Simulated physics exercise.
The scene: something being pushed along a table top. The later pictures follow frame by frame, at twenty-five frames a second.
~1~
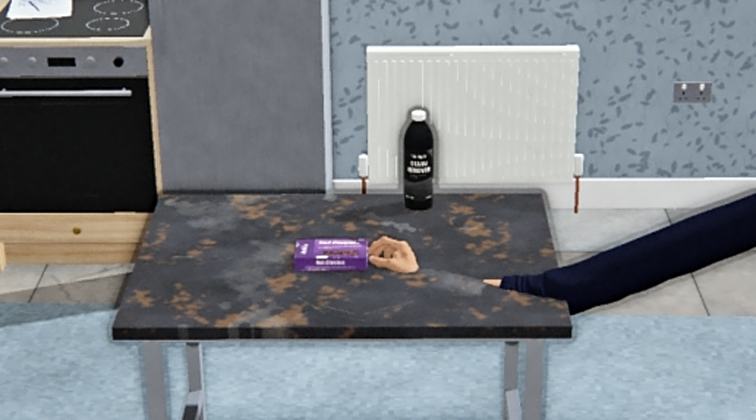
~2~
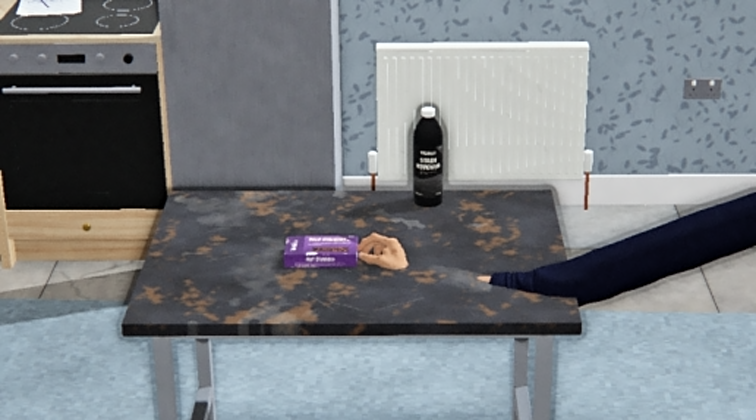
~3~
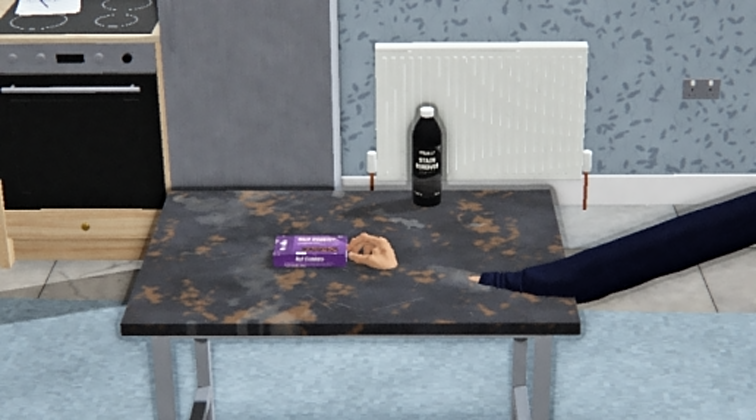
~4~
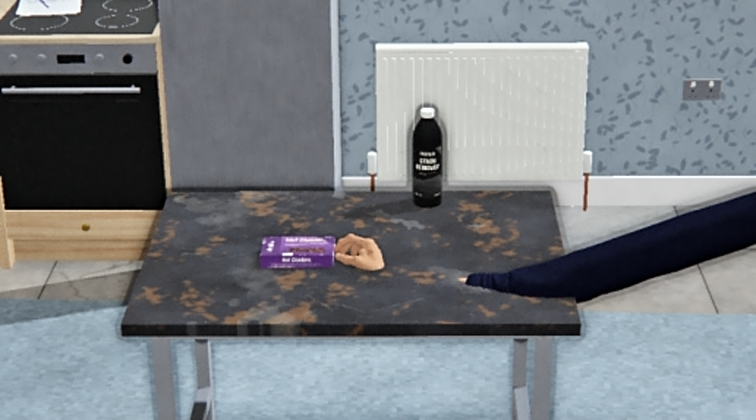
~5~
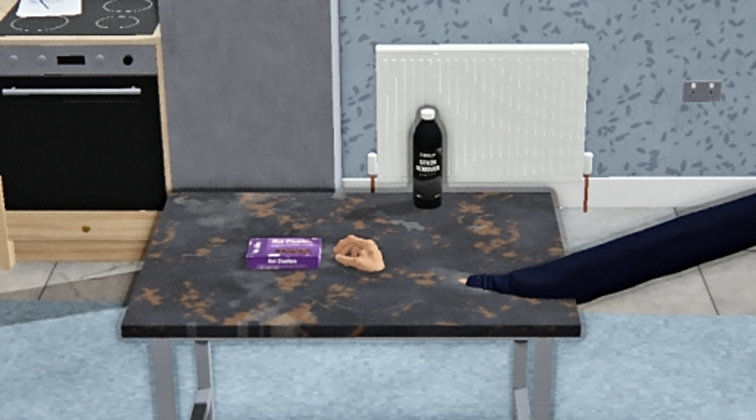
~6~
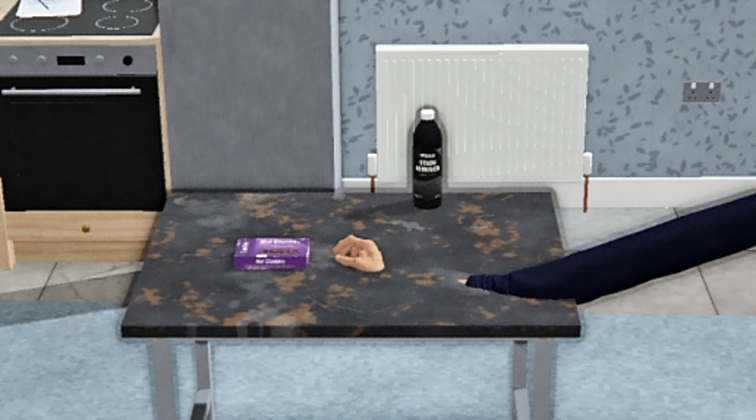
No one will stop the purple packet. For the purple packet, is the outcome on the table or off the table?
The purple packet stays on the table.
Then, 0.10 s after the last picture, purple packet slid about its own width near (252, 254).
Then, 0.30 s after the last picture, purple packet slid about its own width near (245, 254).
At rest, moved from the start, purple packet. Seen from the same camera at the end, purple packet near (245, 254).
